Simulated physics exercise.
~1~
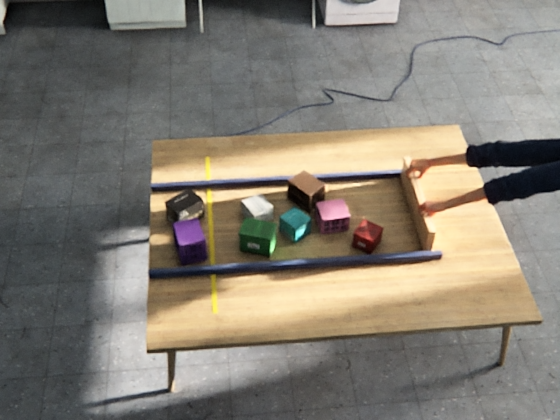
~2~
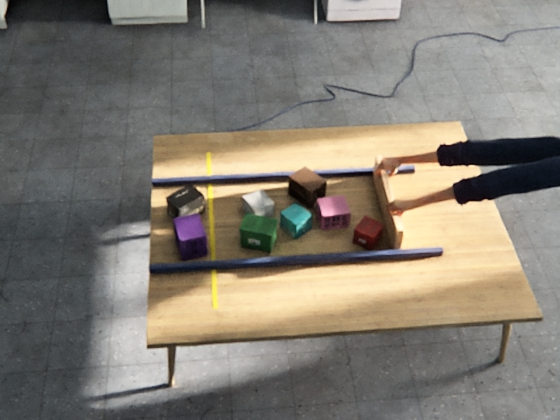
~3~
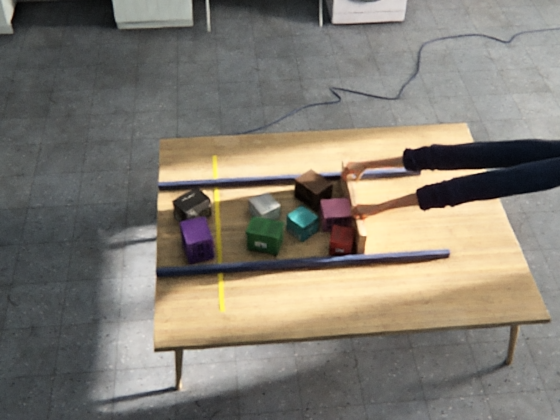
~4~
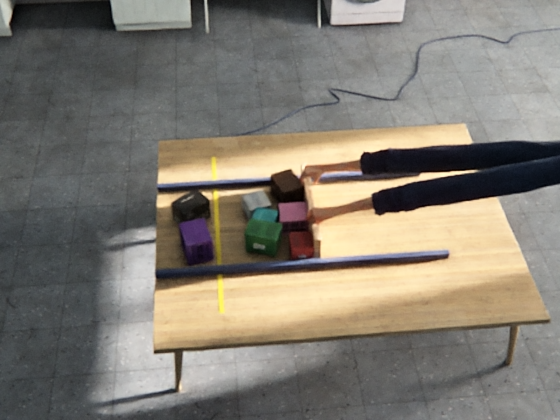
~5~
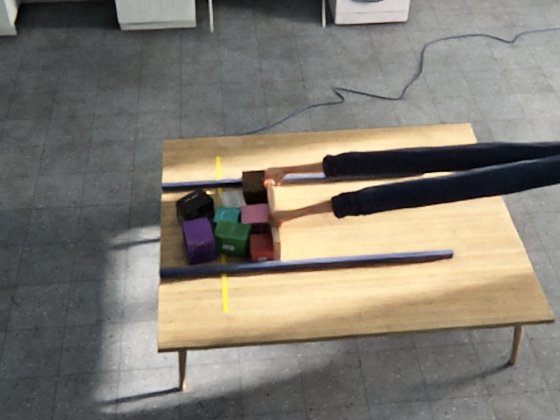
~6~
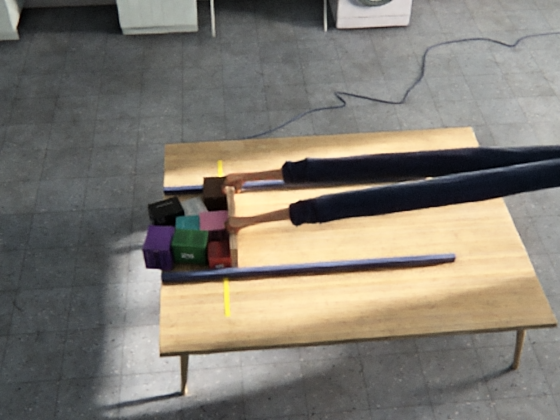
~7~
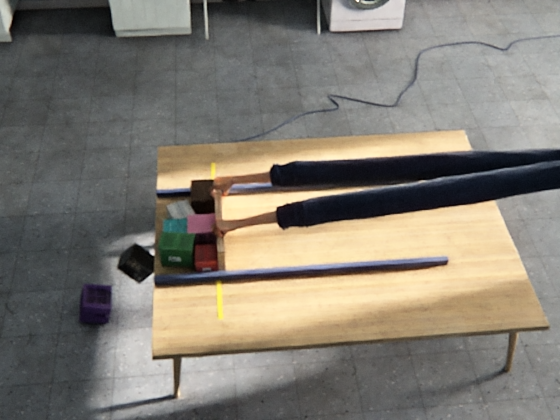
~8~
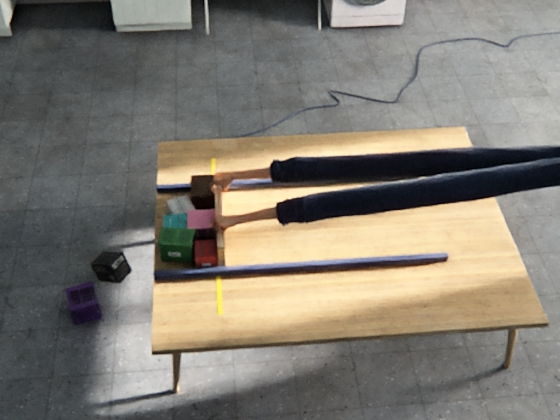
Two arms slide a plank left, pushing boxes along until purple and black ones fall off.
